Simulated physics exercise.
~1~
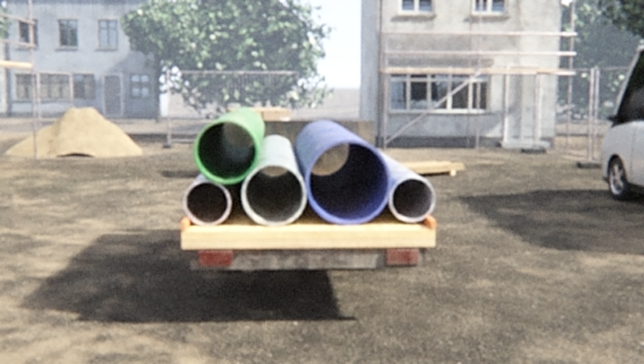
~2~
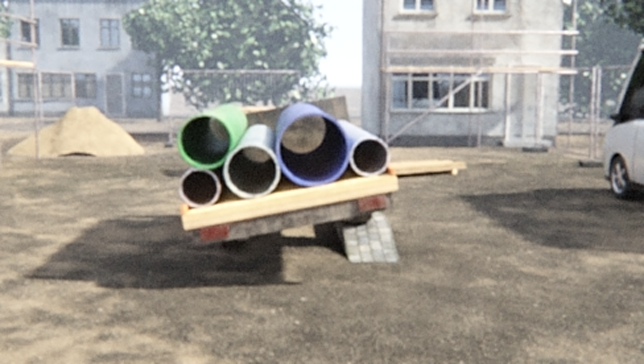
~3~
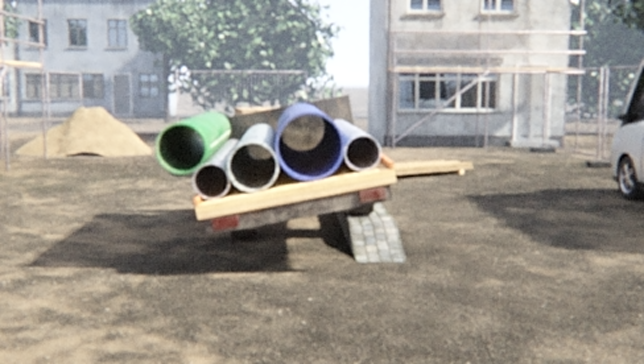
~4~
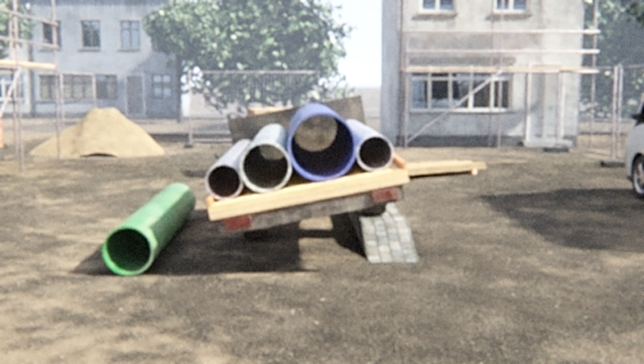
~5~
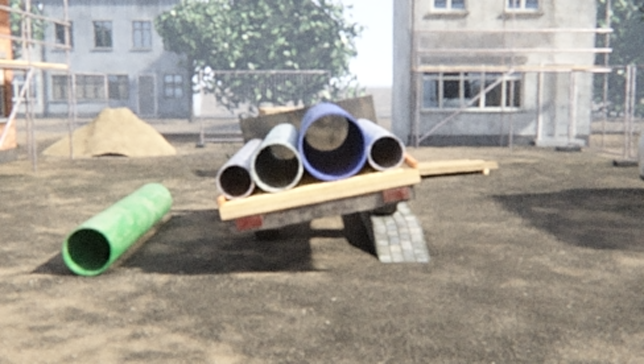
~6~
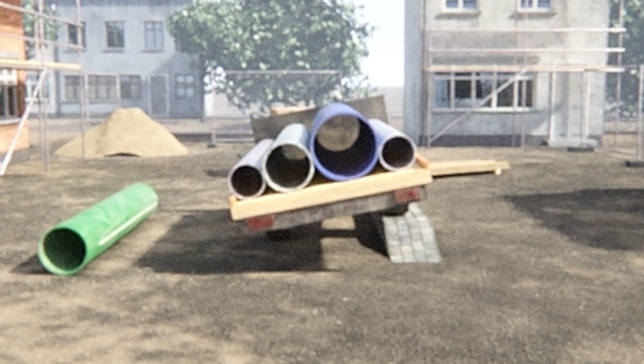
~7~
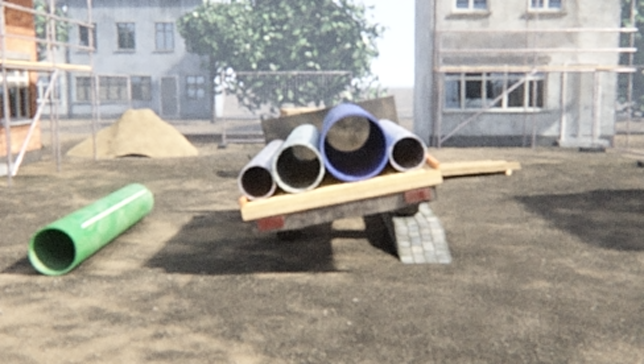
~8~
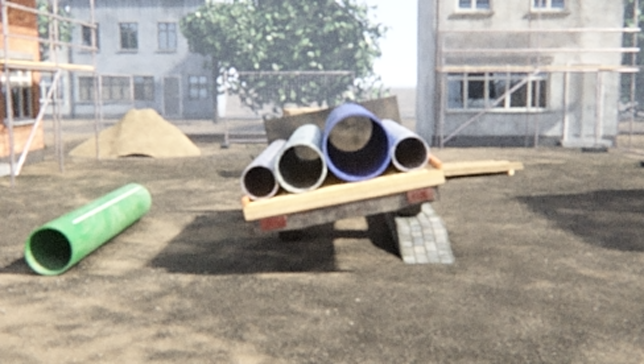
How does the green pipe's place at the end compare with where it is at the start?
At the start the green pipe rests on top of other pipes at the left of the trailer's load. At the end it lies on the ground to the left of the trailer.
